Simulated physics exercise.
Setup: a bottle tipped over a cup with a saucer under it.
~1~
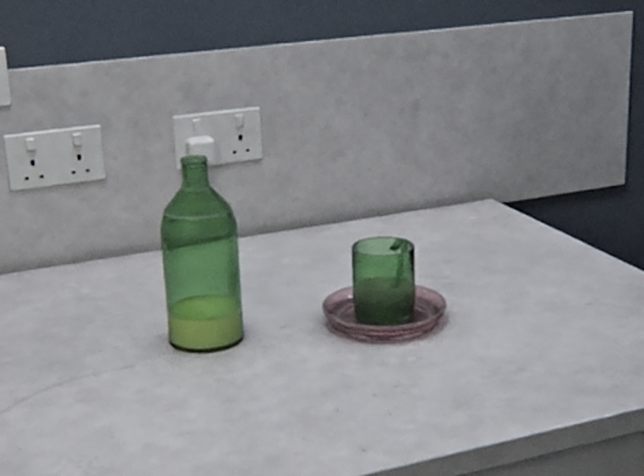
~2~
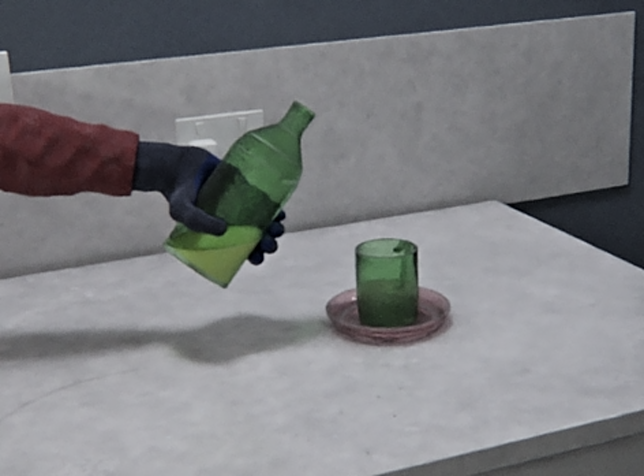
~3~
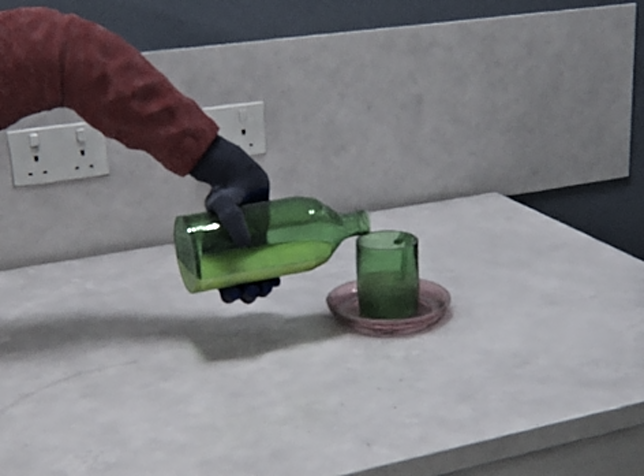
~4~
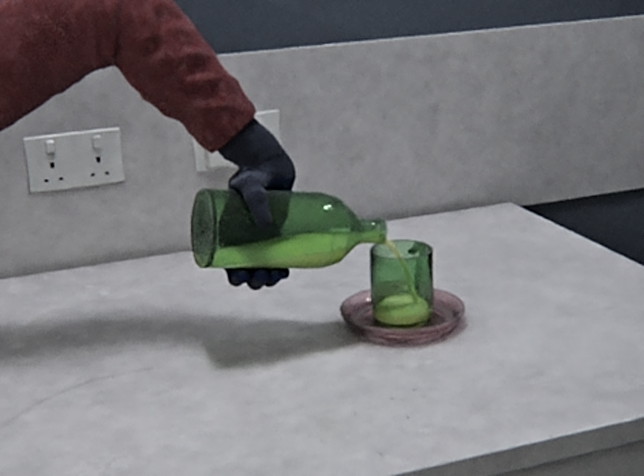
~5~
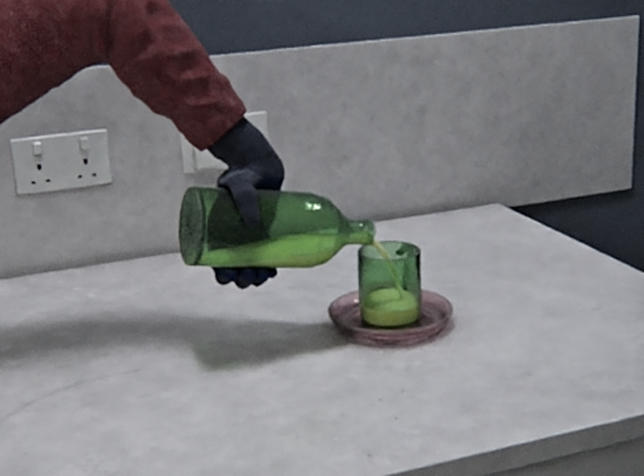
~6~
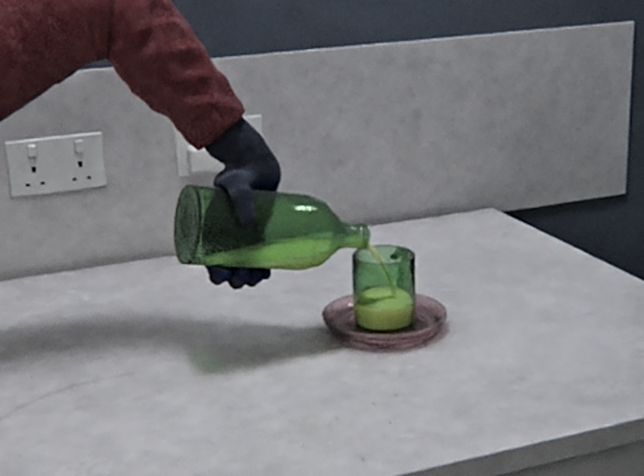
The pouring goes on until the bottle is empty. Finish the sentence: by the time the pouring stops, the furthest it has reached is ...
The furthest it reaches is the cup.
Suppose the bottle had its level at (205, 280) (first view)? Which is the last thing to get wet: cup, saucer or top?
In that case: Reaches the saucer.
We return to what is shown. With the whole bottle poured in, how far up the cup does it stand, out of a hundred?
Roughly 60 per cent.
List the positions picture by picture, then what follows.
In the first frame, nothing is moving yet; bottle (201, 248) nearly empty; cup (384, 278) empty; saucer (411, 329) dry.
In the second frame, the bottle is picked up; bottle (252, 185) tipped 40° with all of its load; cup (387, 280) empty.
In the third frame, the bottle leans over the cup; bottle (280, 238) tipped 90° with all of its load; cup (388, 272) empty.
In the fourth frame, the lemonade is flowing; bottle (298, 230) tipped 100° with about three quarters of its load; cup nearly empty, surface at (402, 306).
In the fifth frame, the lemonade is flowing; bottle (285, 230) tipped 100° with about two thirds of its load; cup (390, 282) about a quarter full.
In the sixth frame, the lemonade is flowing; bottle (281, 231) tipped 100° with about half of its load; cup about a third full, surface at (384, 299); saucer (411, 337) dry.
Next, the cup is about half full; the saucer is dry.
After that, the cup is about two thirds full; the saucer is dry.
Finally, the cup is about two thirds full; the saucer is dry.
